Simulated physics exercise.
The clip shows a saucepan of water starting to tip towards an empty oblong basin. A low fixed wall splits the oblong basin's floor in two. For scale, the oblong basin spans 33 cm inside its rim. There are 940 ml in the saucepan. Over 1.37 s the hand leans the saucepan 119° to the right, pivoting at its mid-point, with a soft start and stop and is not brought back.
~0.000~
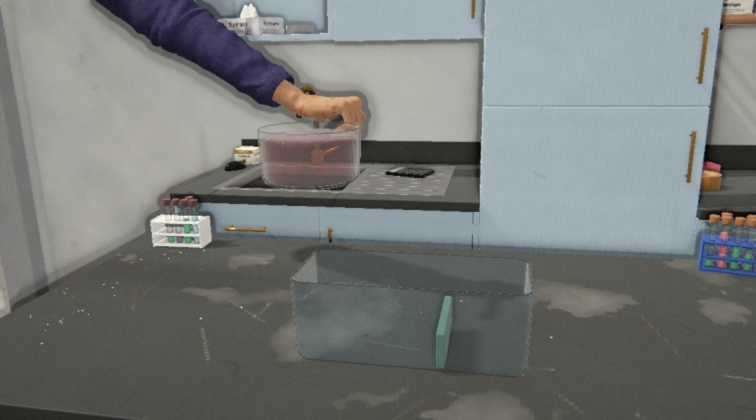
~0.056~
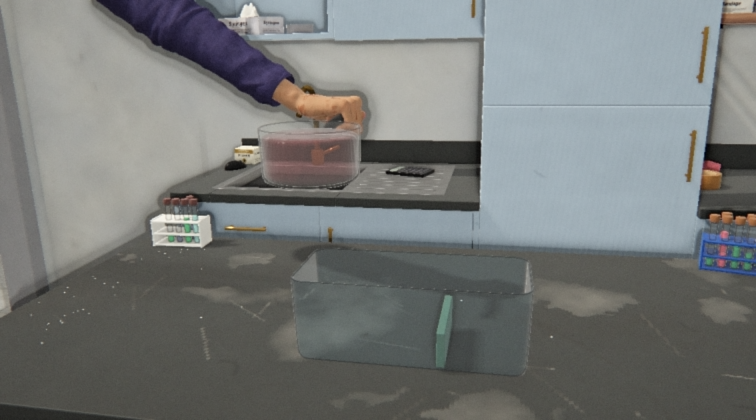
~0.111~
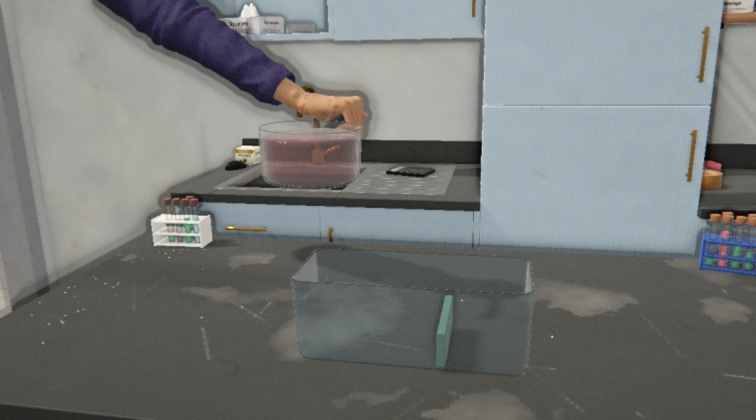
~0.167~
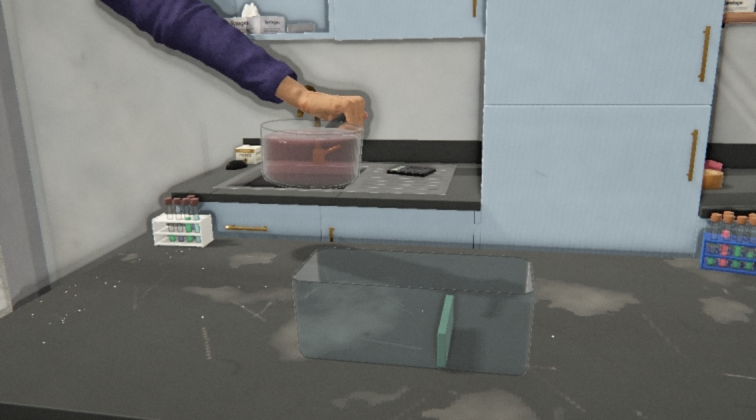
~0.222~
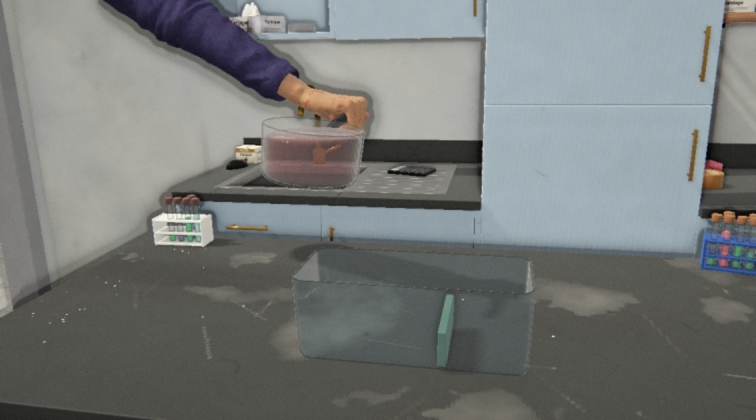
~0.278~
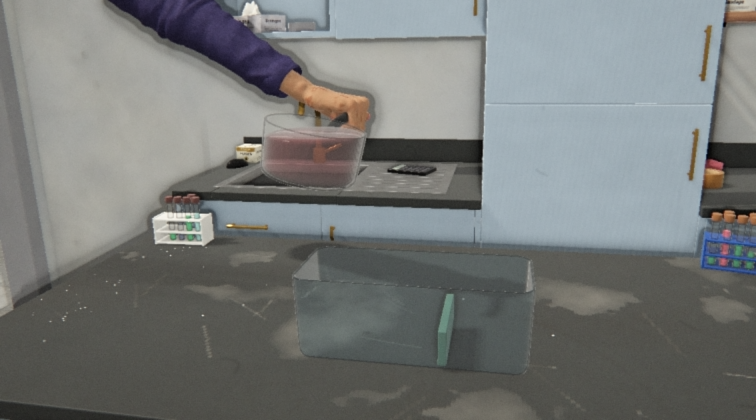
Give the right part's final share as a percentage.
Roughly 4 per cent is past the wall.
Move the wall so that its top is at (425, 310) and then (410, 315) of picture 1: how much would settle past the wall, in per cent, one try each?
In turn about 30 and 55 per cent.
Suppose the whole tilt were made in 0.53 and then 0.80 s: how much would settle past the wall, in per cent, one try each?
First 15, then 10 per cent.
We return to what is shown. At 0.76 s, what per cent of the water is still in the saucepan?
Near 48 in a hundred.
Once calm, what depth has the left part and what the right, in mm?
Left about 32 mm, right about 2 mm.
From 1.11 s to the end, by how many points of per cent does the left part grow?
Near 10 in a hundred.
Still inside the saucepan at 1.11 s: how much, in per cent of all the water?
About 5 per cent.
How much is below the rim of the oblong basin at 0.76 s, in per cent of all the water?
Near 18 in a hundred.
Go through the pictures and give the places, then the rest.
Tilt 0°; pouring edge (358, 129); surface from (265, 135) to (358, 136); the oblong basin's rim runs from (304, 265) to (531, 277); the wall's top is at (445, 315), in the first picture.
Tilt 0°; pouring edge (359, 129); surface from (266, 134) to (358, 136), in the second picture.
Tilt 2°; pouring edge (360, 130); surface from (267, 134) to (359, 136), in the third picture.
Tilt 4°; pouring edge (361, 132); surface from (268, 133) to (361, 136), in the fourth picture.
Tilt 8°; pouring edge (363, 135); surface from (269, 134) to (361, 136), in the fifth picture.
Tilt 12°; pouring edge (364, 138); surface from (270, 133) to (364, 136), in the sixth picture.
By 0.76 s the tilt is 69° and 48 per cent is still to pour, 17 is left of the wall and 0 right of it.
By 1.11 s the tilt is 108° and 5 per cent is still to pour, 84 is left of the wall and 1 right of it.
By 1.47 s the tilt is 119° and 0 per cent is still to pour, 95 is left of the wall and 4 right of it.
By 1.87 s the tilt is 119° and 0 per cent is still to pour, 95 is left of the wall and 4 right of it.
At rest 95 per cent lies left of the wall, 4 right of it and 1 outside.
